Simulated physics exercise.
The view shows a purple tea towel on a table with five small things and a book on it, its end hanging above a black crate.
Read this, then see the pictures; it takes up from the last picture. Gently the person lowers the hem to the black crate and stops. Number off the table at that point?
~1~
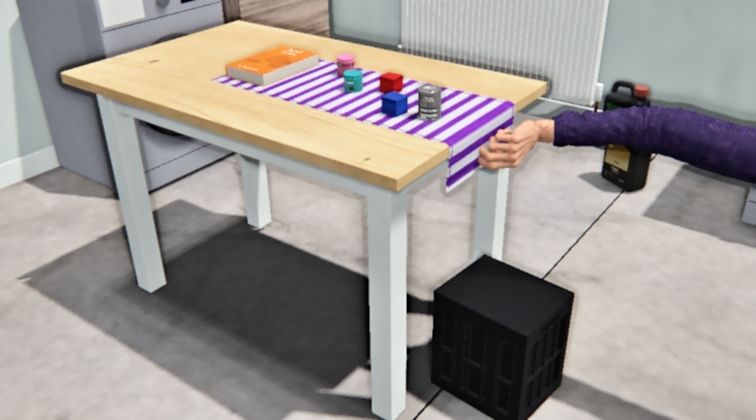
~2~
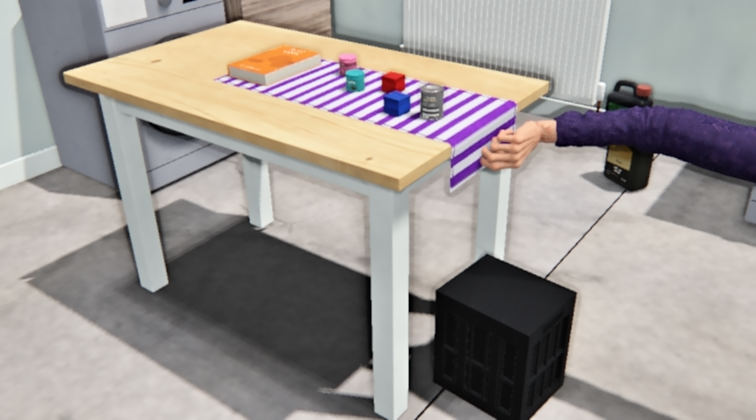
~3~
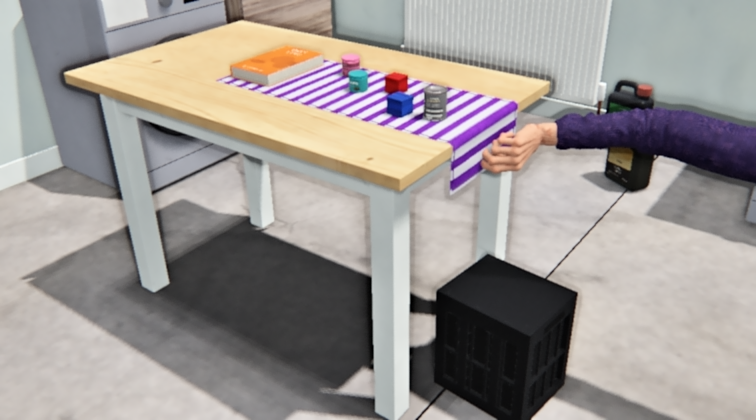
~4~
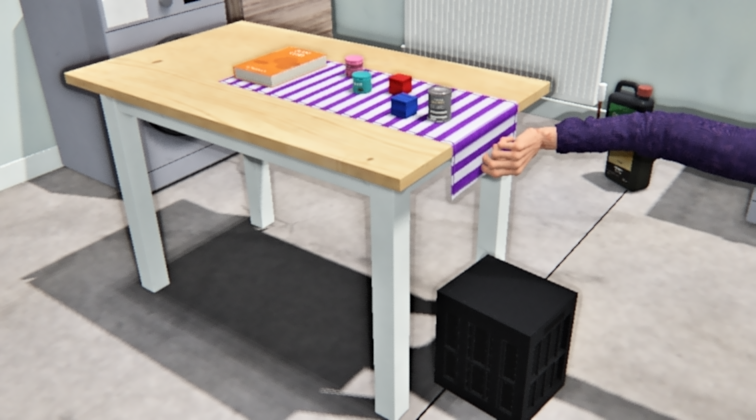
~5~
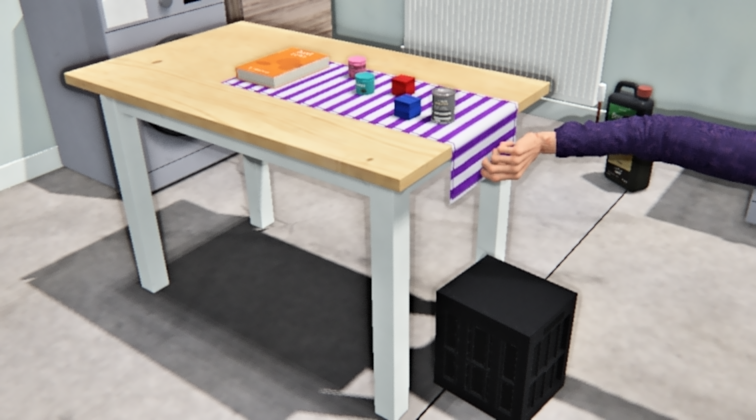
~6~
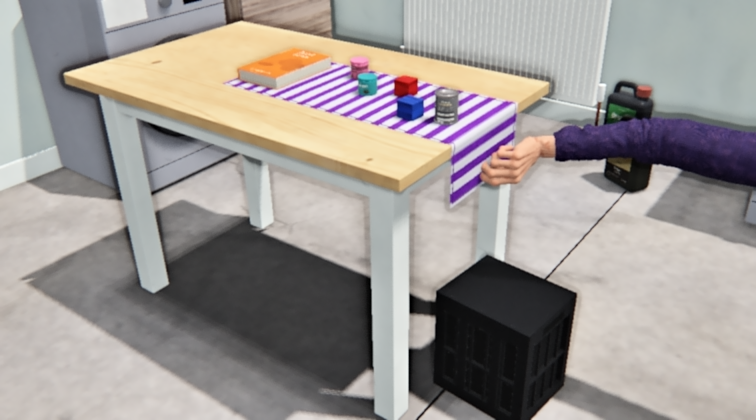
Three.
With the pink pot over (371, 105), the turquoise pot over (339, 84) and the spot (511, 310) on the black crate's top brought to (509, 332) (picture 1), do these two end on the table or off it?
As for the pink pot, it leaves the top; as for the turquoise pot, it holds its spot.
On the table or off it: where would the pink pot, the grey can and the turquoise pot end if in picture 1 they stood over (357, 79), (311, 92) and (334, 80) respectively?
Pink pot: Safe. Grey can: Safe. Turquoise pot: Safe.
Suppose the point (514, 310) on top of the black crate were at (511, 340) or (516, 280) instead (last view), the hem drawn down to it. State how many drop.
You'd get 4 and then 2.
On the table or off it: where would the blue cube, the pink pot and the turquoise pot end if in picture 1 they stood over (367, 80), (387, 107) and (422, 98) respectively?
Each in turn: The blue cube stays aloft, the pink pot goes down, the turquoise pot goes down.
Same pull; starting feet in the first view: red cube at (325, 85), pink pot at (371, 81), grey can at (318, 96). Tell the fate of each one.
In the end the red cube rides it out, while the pink pot rides it out and the grey can rides it out.
Soon after, hem near (482, 236); grey can gone.
Then, hem on the crate; grey can, blue cube and red cube gone.
At rest, hem on the crate; grey can, blue cube and red cube gone. It carries off three.
